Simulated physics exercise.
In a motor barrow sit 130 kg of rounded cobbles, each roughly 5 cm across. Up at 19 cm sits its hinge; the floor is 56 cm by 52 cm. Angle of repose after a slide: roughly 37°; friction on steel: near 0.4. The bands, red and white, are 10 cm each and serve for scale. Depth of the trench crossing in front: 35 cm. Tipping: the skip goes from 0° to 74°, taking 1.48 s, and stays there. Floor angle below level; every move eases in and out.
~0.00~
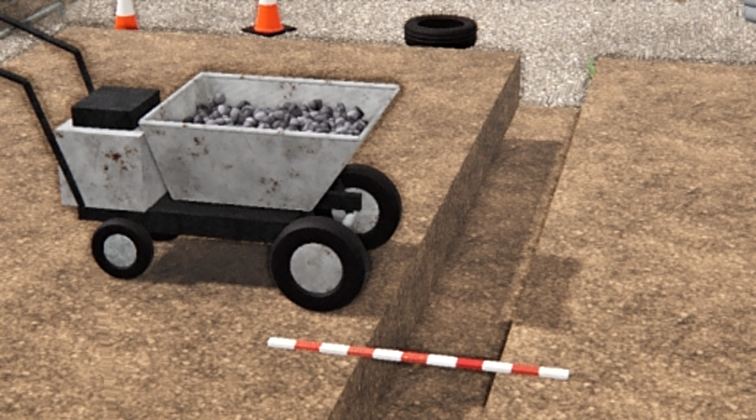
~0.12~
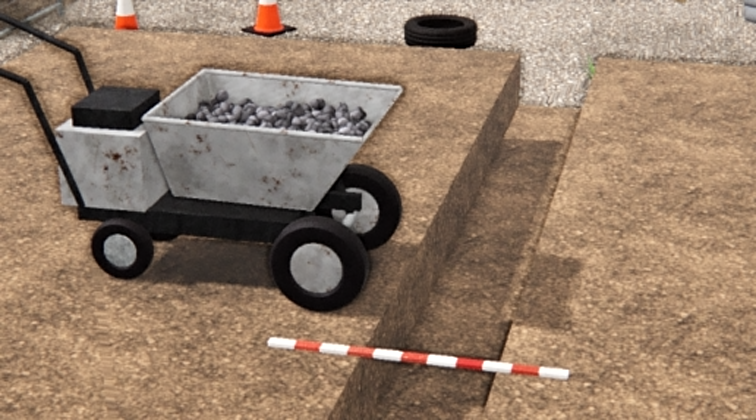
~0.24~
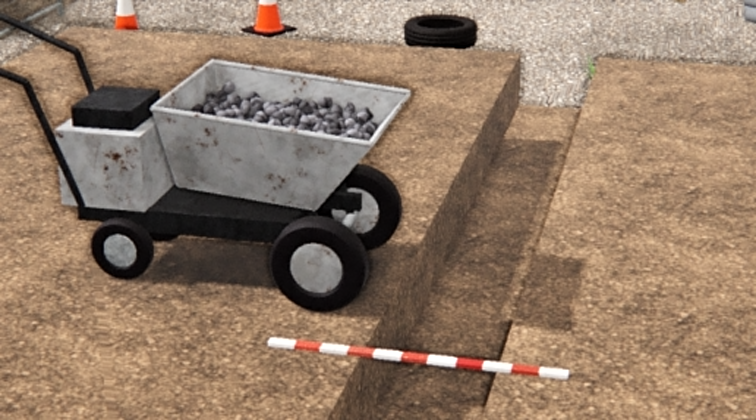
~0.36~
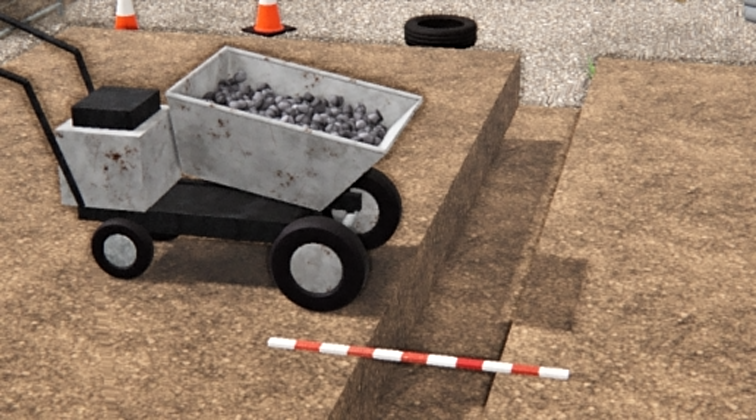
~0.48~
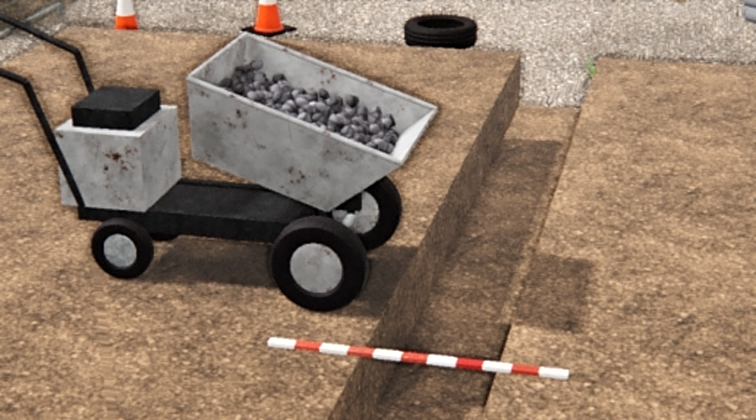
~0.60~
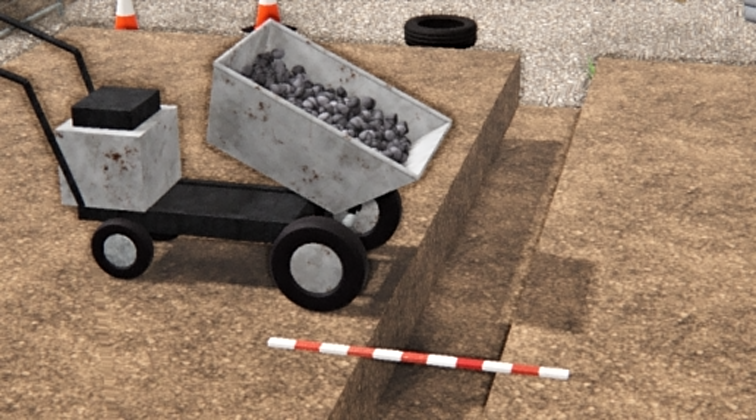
The clip opens on a small wheeled barrow with a grey metal skip of rounded stones, standing left of a trench with a red-and-white pole across it. The skip tilts toward the right, barely at first, then clearly steeper, its rear rising off the frame while the stones shift toward the lowered front.
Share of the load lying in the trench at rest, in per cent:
66 per cent.
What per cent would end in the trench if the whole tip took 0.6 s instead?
45 %.
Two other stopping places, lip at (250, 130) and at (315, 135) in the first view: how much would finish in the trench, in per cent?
Roughly 100 in a hundred from the first, 100 in a hundred from the second.
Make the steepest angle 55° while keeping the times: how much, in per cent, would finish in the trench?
It would be near 25 per cent.
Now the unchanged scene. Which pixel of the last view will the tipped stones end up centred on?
Near (502, 348).
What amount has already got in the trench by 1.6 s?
Some 20 per cent.
After 1.1 s the floor is at 62°; 100 % in the skip; the foremost stones are at (471, 218).
After 1.6 s the floor is at 74°; 61 % in the skip, 20 % in the trench, 19 % past the trench; the foremost stones are at (605, 302).
After 1.9 s the floor is at 74°; 29 % in the skip, 37 % in the trench, 34 % past the trench; the foremost stones are at (706, 320).
After 3.9 s the floor is at 74°; 0 % in the skip, 66 % in the trench, 34 % past the trench; the foremost stones are past the picture's edge.
